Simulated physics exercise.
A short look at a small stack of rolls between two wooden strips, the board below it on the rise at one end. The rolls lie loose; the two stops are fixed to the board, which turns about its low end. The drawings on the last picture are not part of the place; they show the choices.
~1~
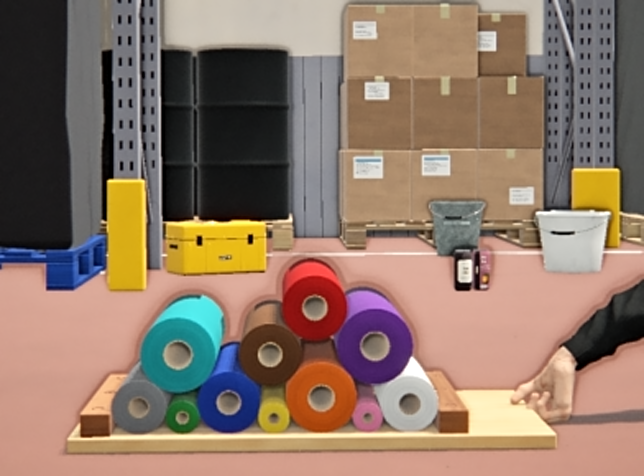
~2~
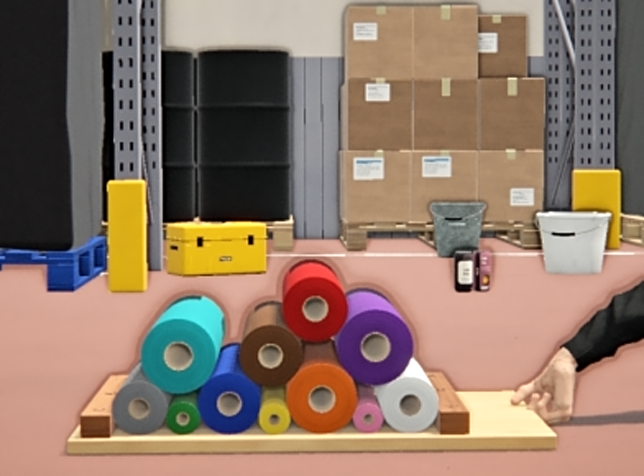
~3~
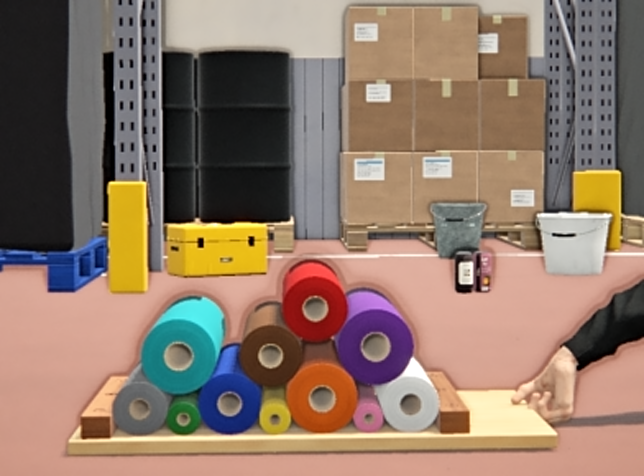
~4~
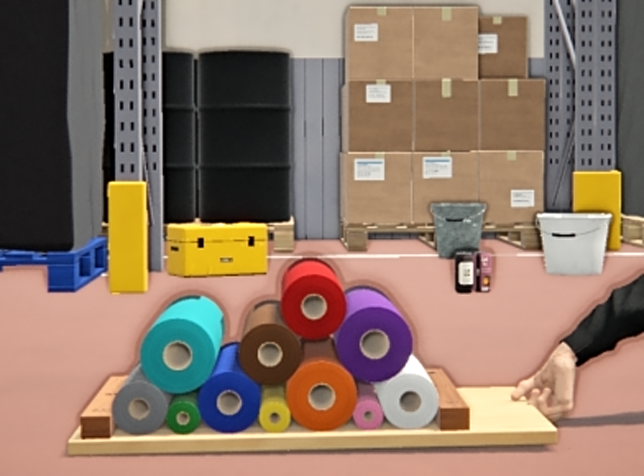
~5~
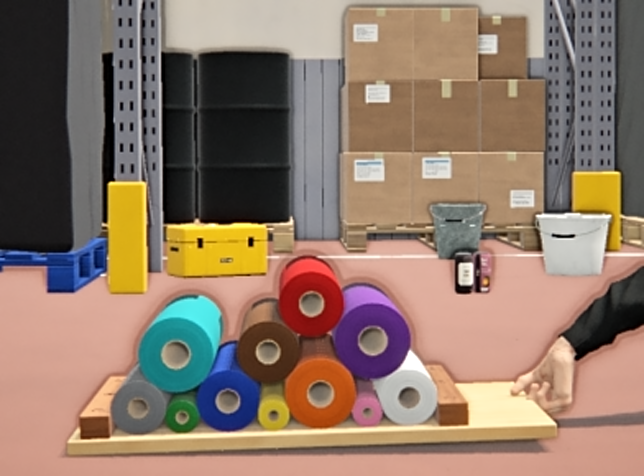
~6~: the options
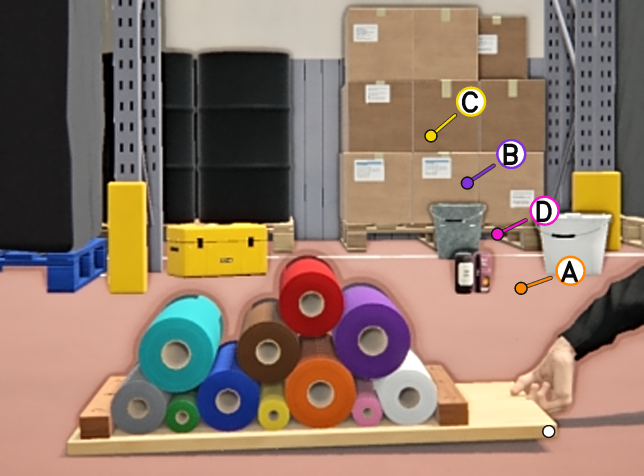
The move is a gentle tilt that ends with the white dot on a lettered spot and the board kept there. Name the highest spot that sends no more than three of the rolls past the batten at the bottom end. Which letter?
Raise it to C.
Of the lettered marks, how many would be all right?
Four of them.
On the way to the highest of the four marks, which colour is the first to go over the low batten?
The turquoise one.
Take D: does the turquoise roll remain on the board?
Yes, with D.
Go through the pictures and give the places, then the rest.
Board (310, 408); grey roll (139, 408); green roll (182, 418), in the first picture.
Green roll (183, 419); blue roll (229, 404), in the second picture.
Board (311, 409); pink roll (369, 418); white roll (410, 404); orange roll (322, 398), in the third picture.
Board (311, 407); grey roll (139, 409); green roll (183, 418), in the fourth picture.
Board (310, 405); grey roll (138, 408); green roll (182, 418), in the fifth picture.
On the copy, A at (521, 289); B at (468, 183); C at (431, 136); D at (497, 234); the white dot at (549, 431).
On C. First, board at 21°.
Then, board at 40°.
Finally, board at 40°, three over the low batten (turquoise, brown, red).
By contrast, A none over the low batten; B none over the low batten; D none over the low batten.
